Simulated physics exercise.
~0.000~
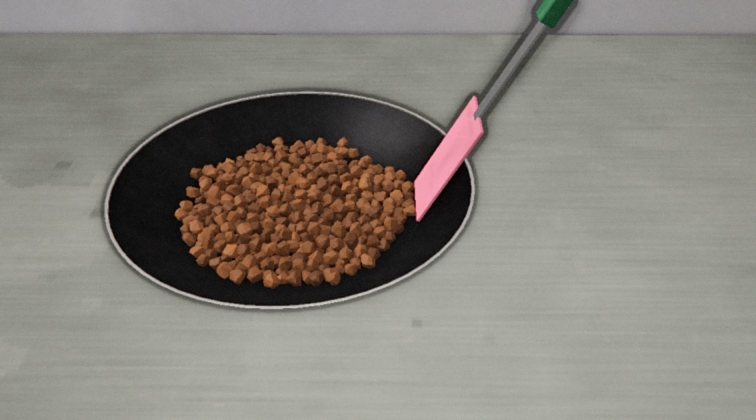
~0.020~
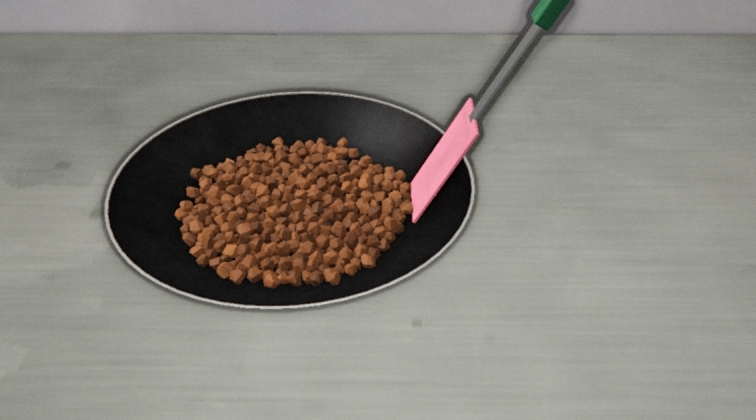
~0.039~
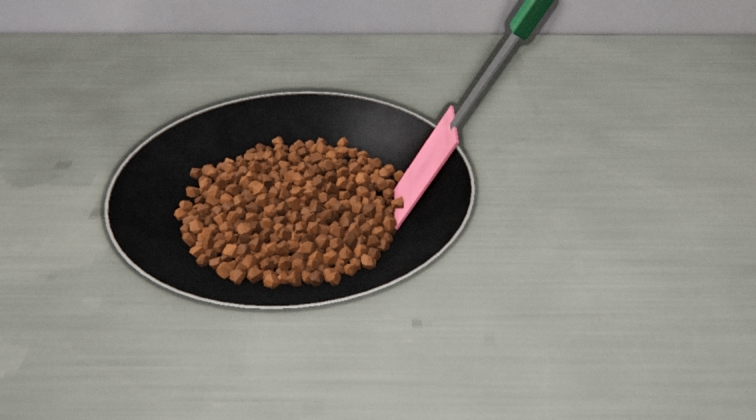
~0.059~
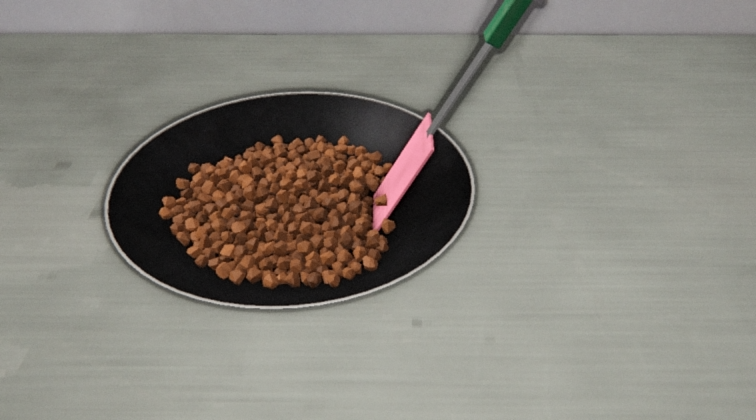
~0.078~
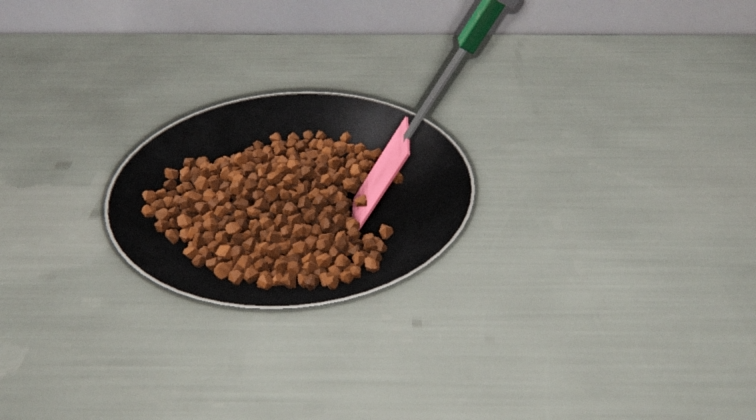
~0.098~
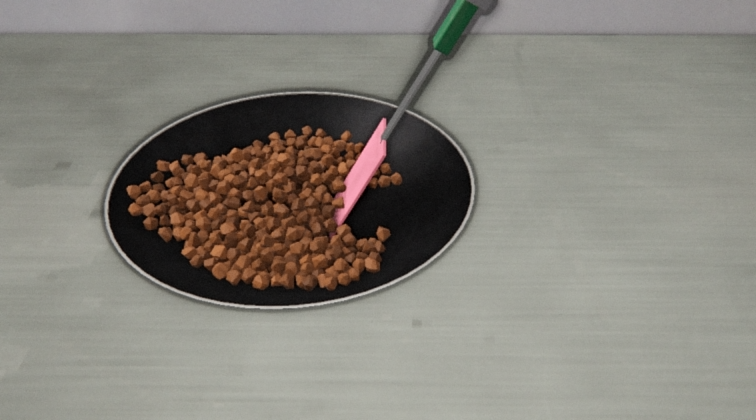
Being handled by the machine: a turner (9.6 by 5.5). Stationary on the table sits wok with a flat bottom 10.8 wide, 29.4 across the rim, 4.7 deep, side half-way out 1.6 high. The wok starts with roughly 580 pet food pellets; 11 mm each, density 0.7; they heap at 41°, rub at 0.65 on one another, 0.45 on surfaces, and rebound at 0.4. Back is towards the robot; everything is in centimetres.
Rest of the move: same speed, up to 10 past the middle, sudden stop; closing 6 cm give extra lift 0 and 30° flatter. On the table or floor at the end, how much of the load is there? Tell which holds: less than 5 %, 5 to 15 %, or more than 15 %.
What holds is more than 15 %.
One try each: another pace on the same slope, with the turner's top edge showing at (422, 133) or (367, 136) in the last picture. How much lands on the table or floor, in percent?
That comes to about 15 and about 25 percent, in that order.
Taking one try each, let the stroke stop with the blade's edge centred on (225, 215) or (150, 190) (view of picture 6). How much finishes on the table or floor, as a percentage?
Try 1: Approx. 5 %; try 2: Approx. 30 %.
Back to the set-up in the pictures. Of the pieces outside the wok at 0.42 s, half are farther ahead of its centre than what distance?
It comes to near 22 cm ahead of the middle.
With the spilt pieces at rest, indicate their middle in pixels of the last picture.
(25, 218) or thereabouts.
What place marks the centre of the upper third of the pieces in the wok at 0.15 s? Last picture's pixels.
It sits at about (227, 190).
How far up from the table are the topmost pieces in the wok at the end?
Height at rest: Roughly 6.5 cm.
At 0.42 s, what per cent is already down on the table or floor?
Fraction noted: Close to 20 per cent.
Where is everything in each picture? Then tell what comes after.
In the first picture, turner top edge at (479, 114), sloping 62°; upper third of the load around (300, 197), from x 180 to 410, top at y 145; 585 in the wok.
In the second picture, turner top edge at (474, 116), sloping 62°; upper third of the load around (299, 198), from x 180 to 410, top at y 145.
In the third picture, turner top edge at (455, 123), sloping 62°; upper third of the load around (298, 195), from x 180 to 400, top at y 140.
In the fourth picture, turner top edge at (431, 131), sloping 62°; upper third of the load around (287, 193), from x 165 to 400, top at y 140.
In the fifth picture, turner top edge at (408, 135), sloping 62°; upper third of the load around (274, 188), from x 150 to 395, top at y 135.
In the sixth picture, turner top edge at (385, 136), sloping 62°; upper third of the load around (261, 188), from x 135 to 395, top at y 130; 585 in the wok.
After 0.15 s, sloping 62°, highest piece 6 above the table; 585 in the wok.
After 0.19 s, sloping 52°, highest piece 7 above the table; 579 in the wok, 6 on the blade or in flight.
After 0.42 s, sloping 32°, highest piece 6 above the table; 461 in the wok, 122 on the table or floor, 2 on the blade or in flight.
After 1.47 s, sloping 32°, highest piece 6 above the table; 461 in the wok, 124 on the table or floor.
At rest, 461 in the wok, 124 on the table or floor. That is 21 % on the table or floor.
